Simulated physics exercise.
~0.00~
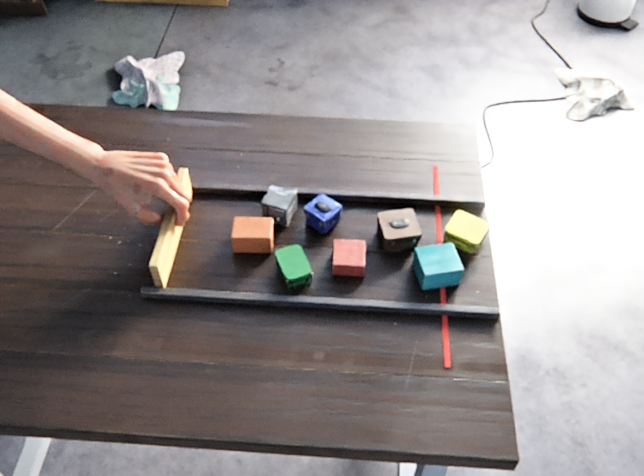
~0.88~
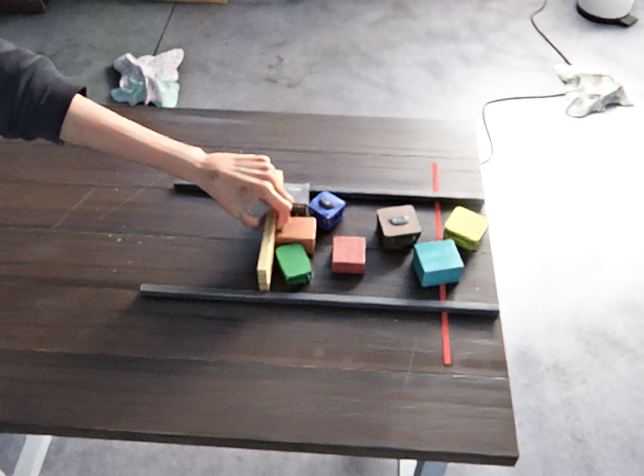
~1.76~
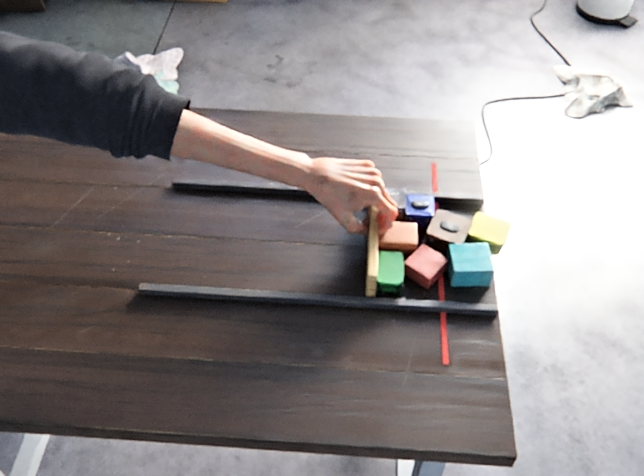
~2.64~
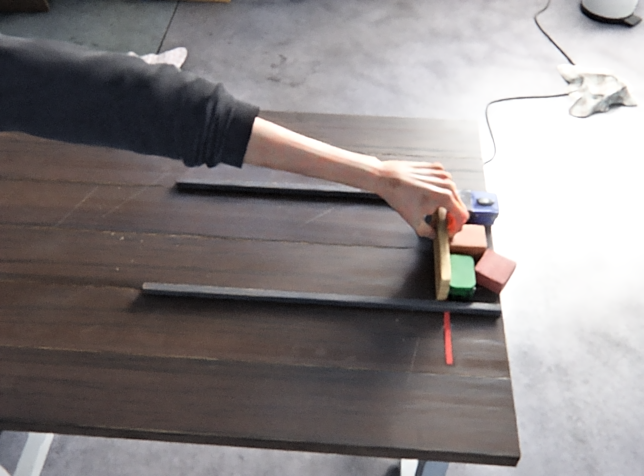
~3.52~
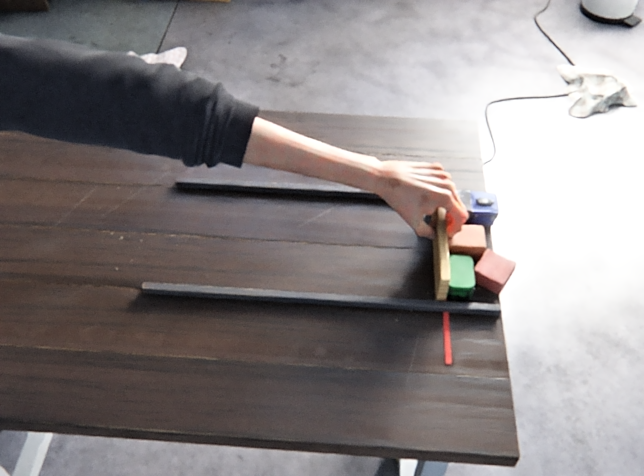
A hand holding a small upright wooden board moves rightward across a dark plank table, seen from above at a slightly swaying angle. Between two dark rails lie scattered small blocks and cases in orange, green, grey, blue, red, brown, turquoise and yellow, with a red tape line near the table's right edge. The board reaches the orange and green blocks first, then bunches the pieces together and drives them toward the edge. The brown, turquoise and yellow pieces go over, and the board stops at the tape, with blue, orange, green and red pieces still beside it.
